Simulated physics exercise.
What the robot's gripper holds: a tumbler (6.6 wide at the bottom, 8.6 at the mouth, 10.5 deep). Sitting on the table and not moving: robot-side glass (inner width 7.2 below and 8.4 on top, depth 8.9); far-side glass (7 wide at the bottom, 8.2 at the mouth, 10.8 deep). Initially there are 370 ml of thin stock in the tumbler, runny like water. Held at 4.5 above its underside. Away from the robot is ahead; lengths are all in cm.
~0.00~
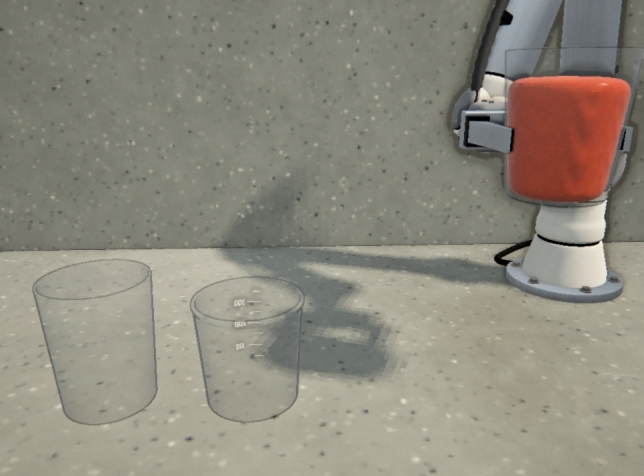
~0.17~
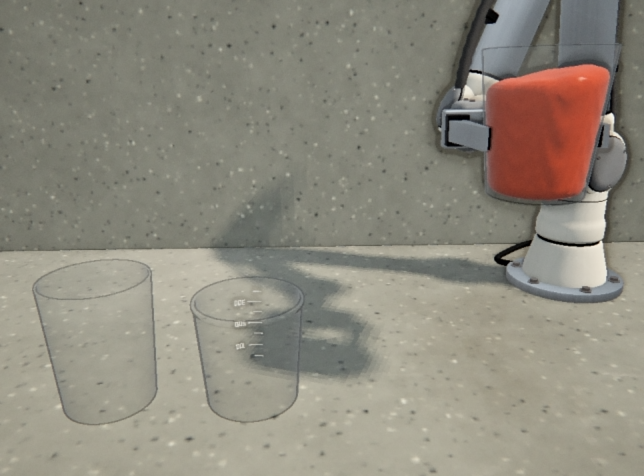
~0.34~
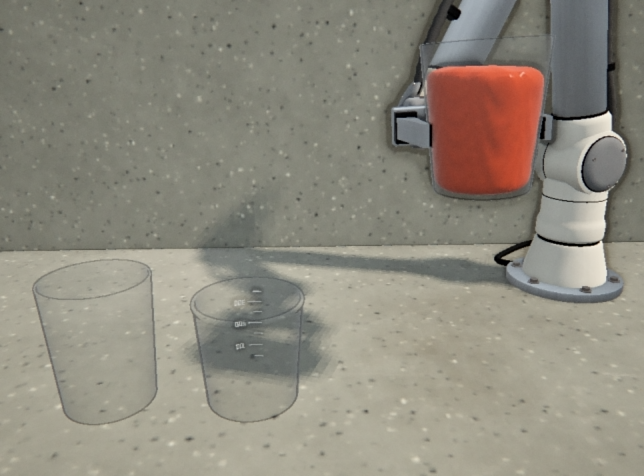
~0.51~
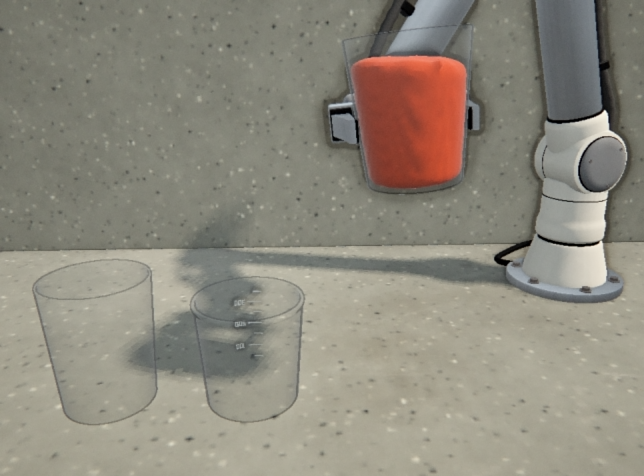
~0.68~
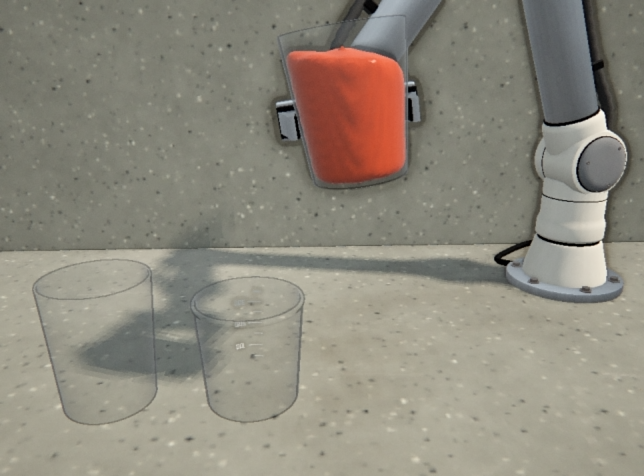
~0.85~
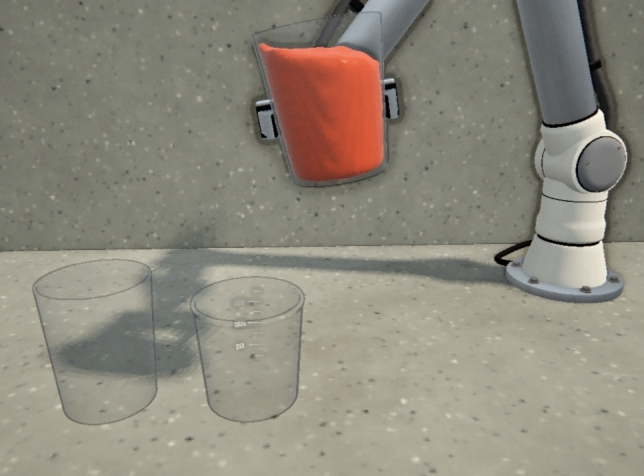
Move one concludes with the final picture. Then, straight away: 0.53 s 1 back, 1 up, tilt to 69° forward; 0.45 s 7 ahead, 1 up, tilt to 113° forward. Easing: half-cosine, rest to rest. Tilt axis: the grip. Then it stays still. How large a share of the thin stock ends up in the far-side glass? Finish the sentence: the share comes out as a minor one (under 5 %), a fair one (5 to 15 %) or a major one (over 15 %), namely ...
... a major one.
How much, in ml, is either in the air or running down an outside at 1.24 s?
Roughly 25 ml at that moment.
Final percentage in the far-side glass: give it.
It should be about 45 percent.
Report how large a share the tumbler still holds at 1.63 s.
Share still held: Near 55 %.
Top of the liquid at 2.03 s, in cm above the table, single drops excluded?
The liquid tops out near 27 cm above the table.
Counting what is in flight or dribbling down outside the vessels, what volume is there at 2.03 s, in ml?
Estimate: Around 60 ml.
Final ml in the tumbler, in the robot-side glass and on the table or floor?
The amounts come to around 0, 0 and 200 ml respectively.
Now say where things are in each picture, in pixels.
Tumbler middle at (562, 128), level; upper third of the thin stock around (566, 96), from x 510 to 625, top at y 80; 365 ml in the tumbler, in the first frame.
Tumbler middle at (540, 126), level; upper third of the thin stock around (550, 92), from x 490 to 605, top at y 70, in the second frame.
Tumbler middle at (483, 120), tilted 3° forward; upper third of the thin stock around (482, 86), from x 430 to 545, top at y 70, in the third frame.
Tumbler middle at (411, 113), tilted 6° forward; upper third of the thin stock around (408, 77), from x 350 to 465, top at y 60, in the fourth frame.
Tumbler middle at (351, 107), tilted 8° forward; upper third of the thin stock around (344, 72), from x 290 to 400, top at y 45, in the fifth frame.
Tumbler middle at (329, 105), tilted 9° forward; upper third of the thin stock around (320, 70), from x 260 to 380, top at y 45; 365 ml in the tumbler, in the sixth frame.
By 1.24 s, tilted 60° forward, liquid up to 27 above the table; 345 ml in the tumbler, 25 ml in the air or running down outside.
By 1.63 s, tilted 95° forward, liquid up to 26 above the table; 210 ml in the tumbler, 95 ml on the table or floor, 10 ml in the far-side glass, 50 ml in the air or running down outside.
By 2.03 s, tilted 113° forward, liquid up to 55 above the table; 185 ml in the far-side glass, 125 ml on the table or floor, 55 ml in the air or running down outside.
By 2.83 s, tilted 113° forward, liquid up to 5 above the table; 200 ml on the table or floor, 165 ml in the far-side glass.
Final state, 200 ml on the table or floor, 165 ml in the far-side glass. That is 45 % in the far-side glass.
